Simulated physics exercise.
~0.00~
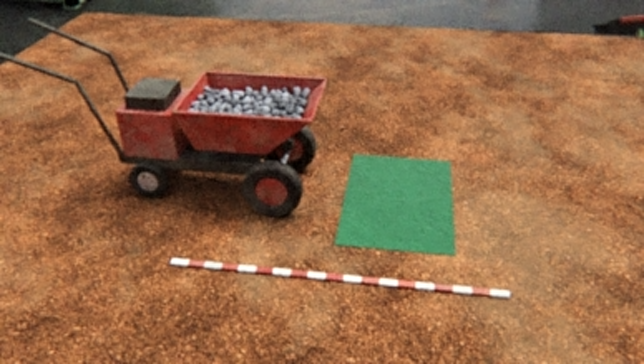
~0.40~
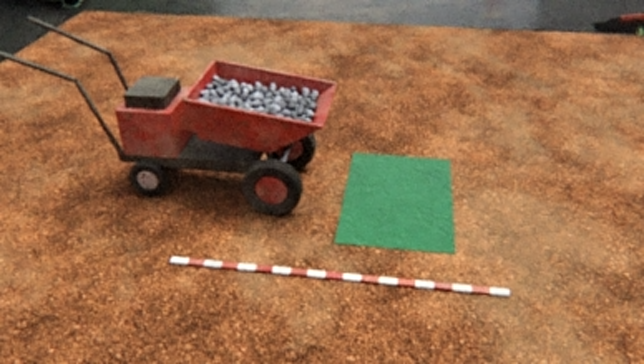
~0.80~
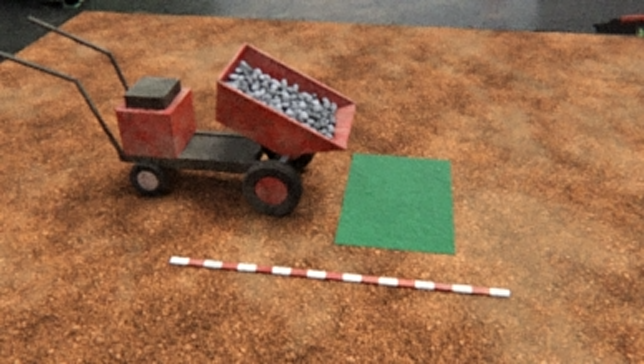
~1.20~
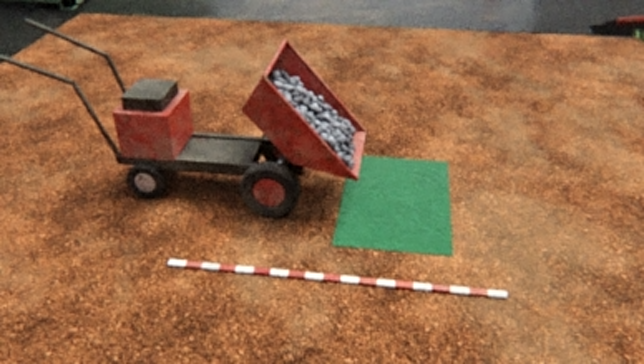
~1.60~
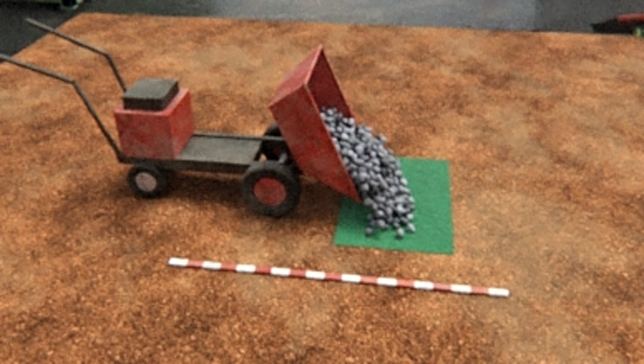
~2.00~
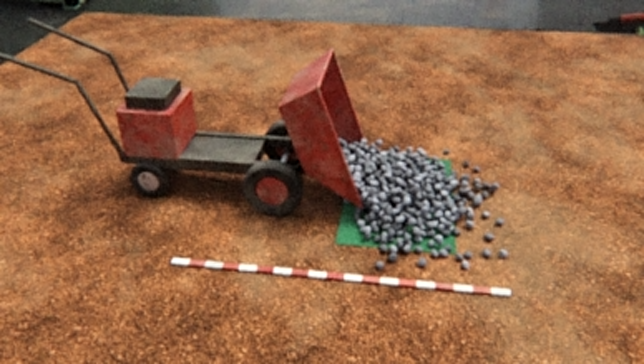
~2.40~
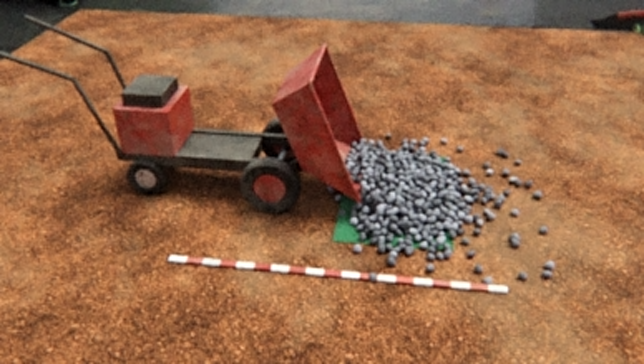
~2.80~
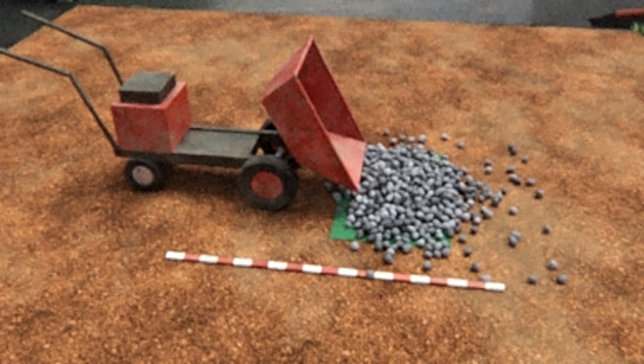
At the start, a small red barrow with black wheels and long handles stands on brown, gritty ground, its tray full of round grey stones, with a green sheet to its right and a red and white striped rod in front. The tray tips forward to the right, steeper and steeper, while the stones stay inside. Then they pour over the front edge onto the sheet. The heap spreads, covering most of the green, and some stones roll beyond it. Finally the emptied tray leans back slightly, still steeply raised, beside the pile and scattered stones.
